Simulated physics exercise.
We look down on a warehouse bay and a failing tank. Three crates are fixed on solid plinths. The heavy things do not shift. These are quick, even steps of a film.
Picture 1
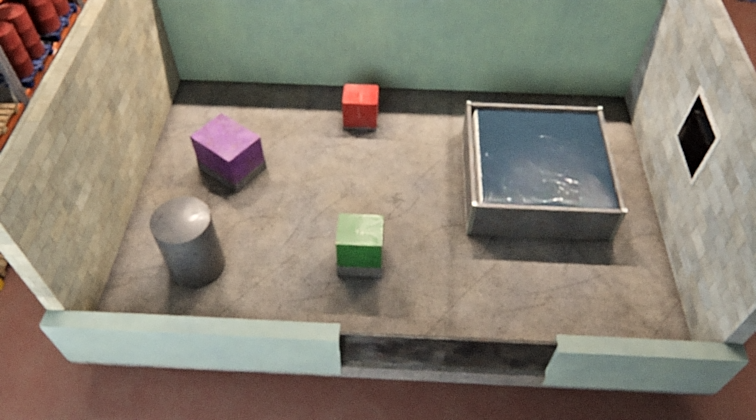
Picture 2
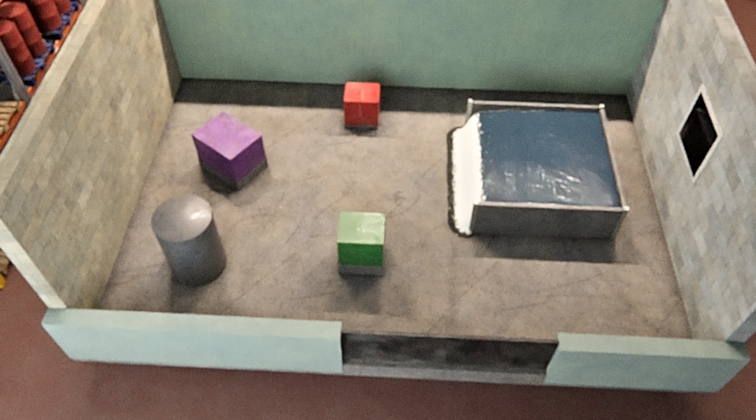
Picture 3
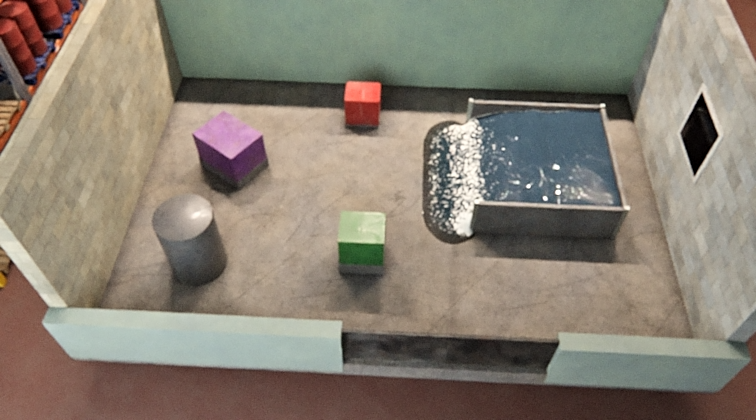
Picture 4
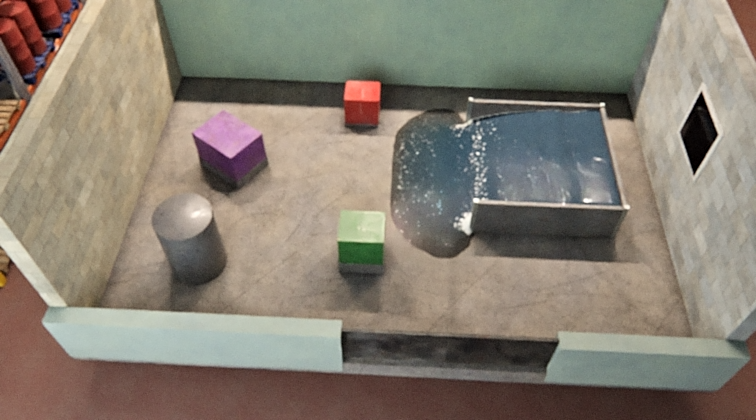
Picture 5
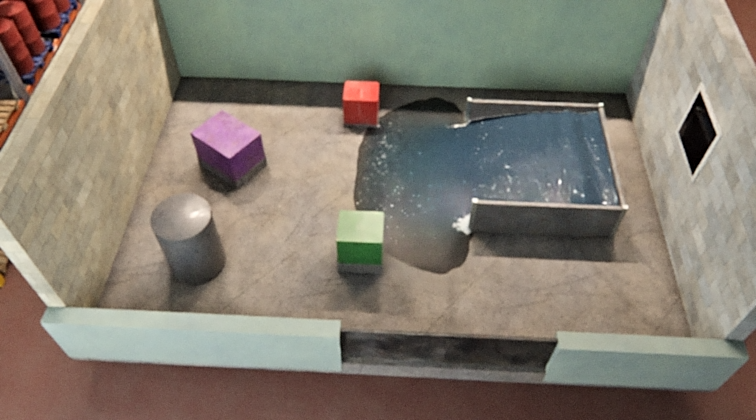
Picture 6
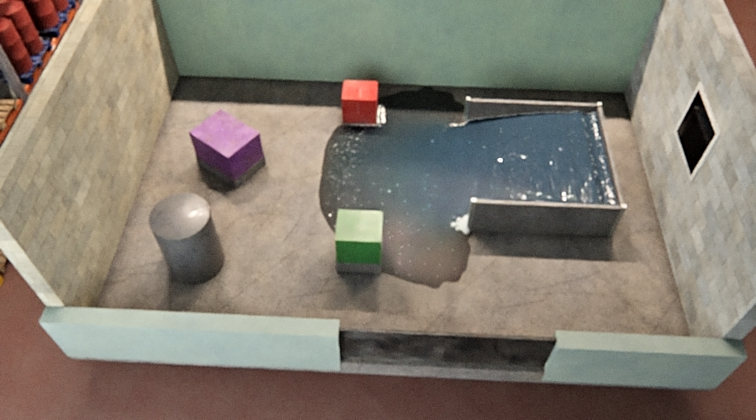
Warehouse bay with a water tank opening on its left side, water pouring out and spreading left around red and green blocks.
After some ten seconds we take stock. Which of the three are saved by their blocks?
The red crate gets wet; the purple crate gets wet; the green crate stays dry.
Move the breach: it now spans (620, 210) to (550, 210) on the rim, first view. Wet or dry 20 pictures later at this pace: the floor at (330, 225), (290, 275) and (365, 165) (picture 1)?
In that order: Clear, awash, clear.
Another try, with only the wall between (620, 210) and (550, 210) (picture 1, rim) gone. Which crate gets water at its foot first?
That is the green one.
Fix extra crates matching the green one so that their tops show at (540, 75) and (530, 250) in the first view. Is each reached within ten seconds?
One after the other: Is safe, is spared.
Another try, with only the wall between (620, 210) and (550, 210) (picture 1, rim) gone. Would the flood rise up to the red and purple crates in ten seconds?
Then: Red is topped; purple keeps dry.
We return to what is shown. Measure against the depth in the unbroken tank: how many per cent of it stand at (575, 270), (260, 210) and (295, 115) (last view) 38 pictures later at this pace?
About 2, 25 and 16 per cent.
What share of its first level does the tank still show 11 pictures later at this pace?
Some 34 per cent.
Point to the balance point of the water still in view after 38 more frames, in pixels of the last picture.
I would point to (310, 184).
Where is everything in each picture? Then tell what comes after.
Still water in the water tank at (540, 157), in the first frame.
The front is at (468, 235), out from the gap at (471, 170), in the second frame.
The front is at (445, 236), out from the gap at (471, 171), in the third frame.
Water pours out at (471, 171) and has run to (417, 241), in the fourth frame.
The front is at (388, 246), out from the gap at (470, 171), in the fifth frame.
The front is at (325, 202), out from the gap at (468, 171), in the sixth frame.
A moment on, water covers 35 % of the floor; the red crate water round its plinth, the purple crate water round its plinth, the green crate water round its plinth.
Next, water covers 55 % of the floor; the red crate water round its plinth, the purple crate water round its plinth, the green crate water round its plinth.
Then, water covers 70 % of the floor; the red crate water round its plinth, the purple crate water round its plinth, the green crate water round its plinth.
Later, water covers 80 % of the floor; the red crate water round its plinth, the purple crate water round its plinth, the green crate water round its plinth.
In the end, water covers 100 % of the floor; the red crate was topped, the purple crate was topped, the green crate stayed above the water.
